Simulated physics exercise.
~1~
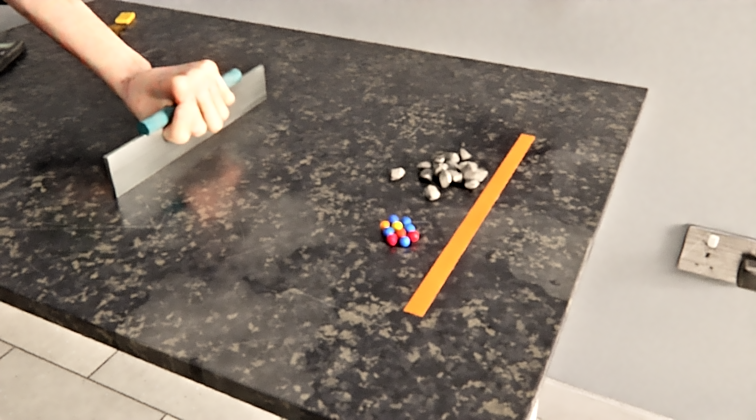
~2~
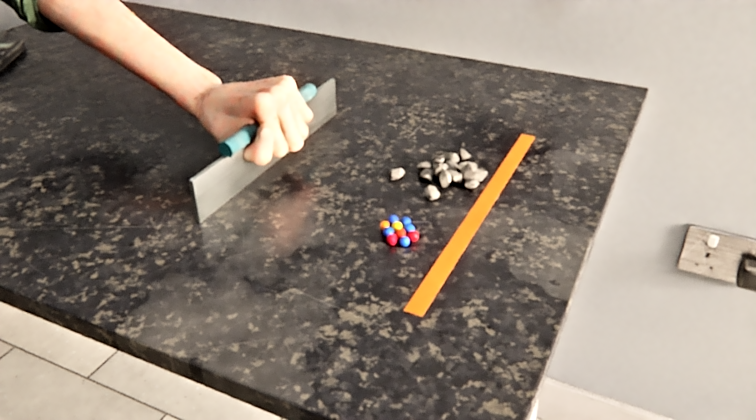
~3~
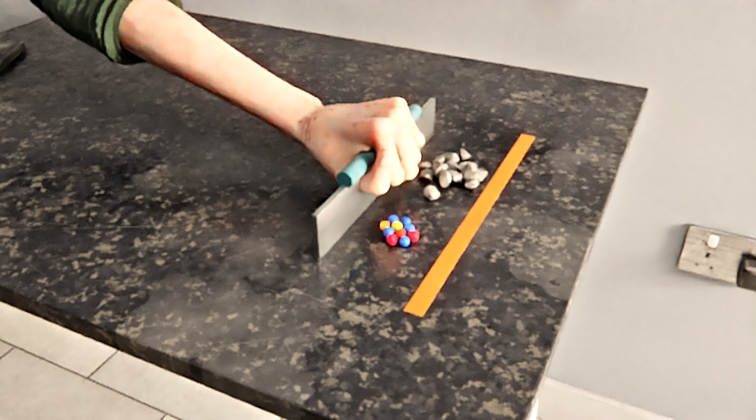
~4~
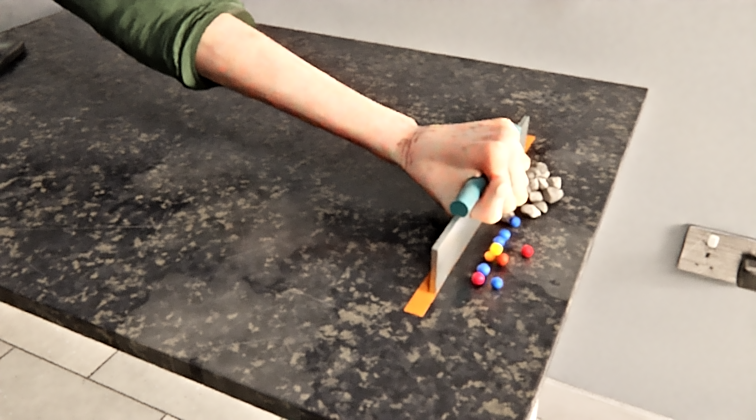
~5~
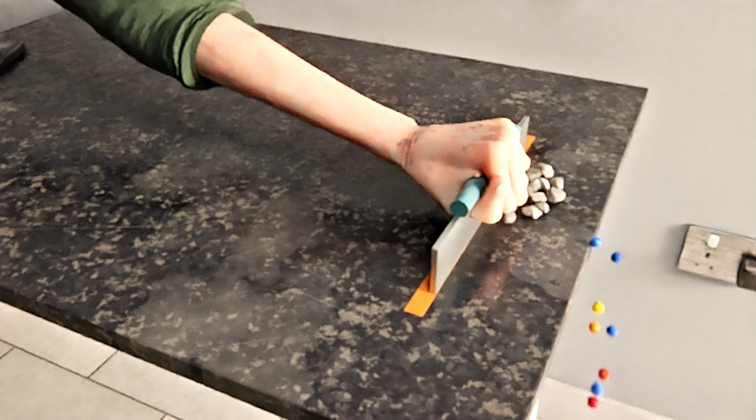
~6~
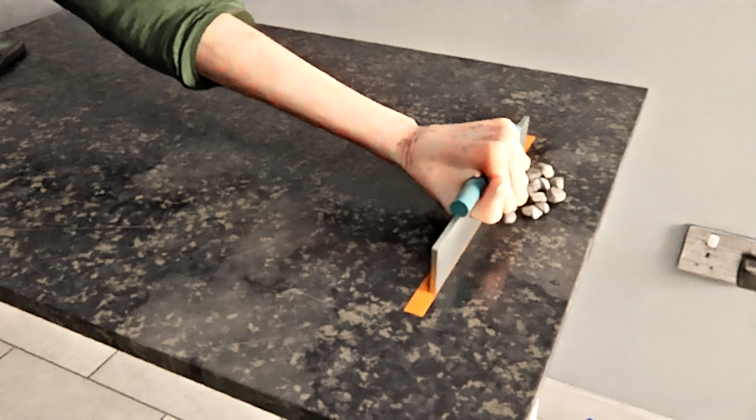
On a dark speckled tabletop, a hand pushed a scraper rightward into a cluster of colorful little balls and a pile of grey pebbles, stopping at an orange strip; the balls rolled on and dropped off the edge, while the pebbles stayed on top.
